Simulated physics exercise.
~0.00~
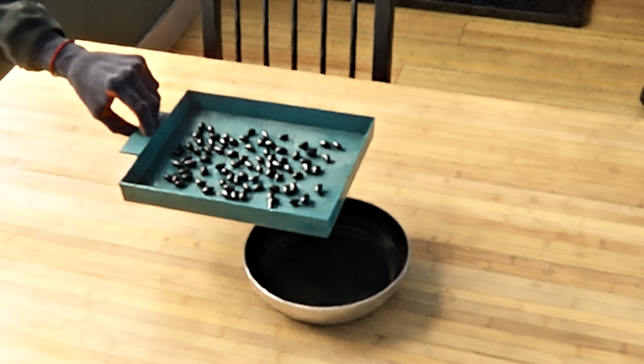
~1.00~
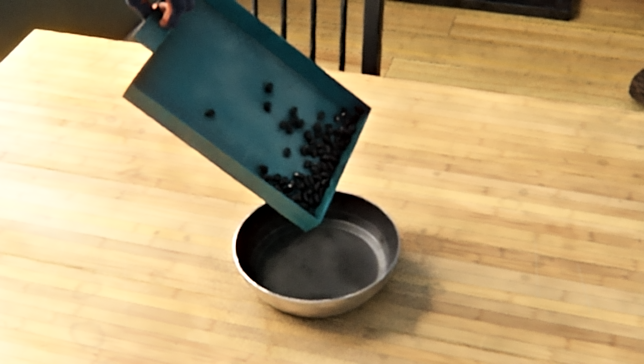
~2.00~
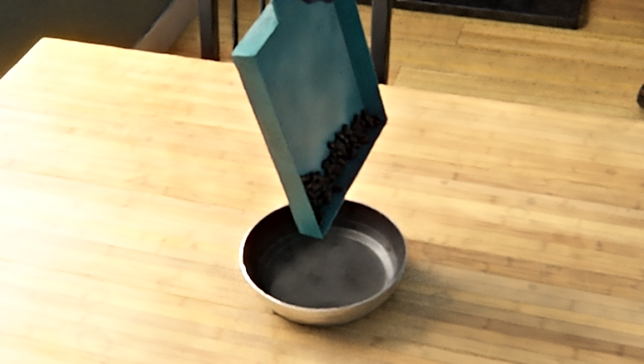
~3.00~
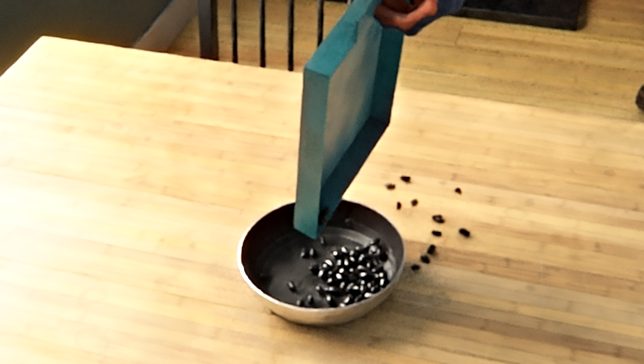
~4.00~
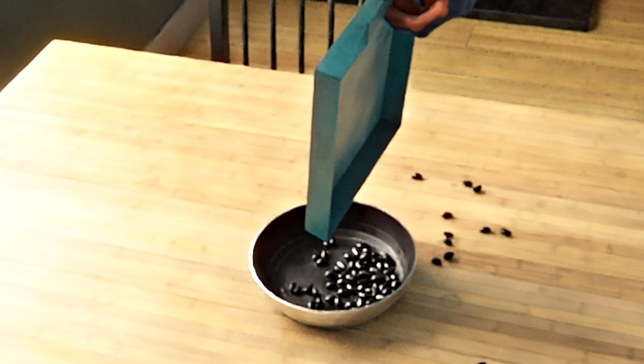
To begin with, a hand holds a shallow teal tray scattered with shiny black beans above a round, dark pan on a light wooden table. The hand lifts the tray's near end and tips it toward the pan, so the beans slide down and bunch in the lower corner. The tray grows steeper, with the beans still packed along its low edge. Once it stands upright, the beans spill out, most into the pan and some onto the table to the right. Finally, the hand keeps the tray upright over the pan, which holds most of the beans, while several lie scattered outside.
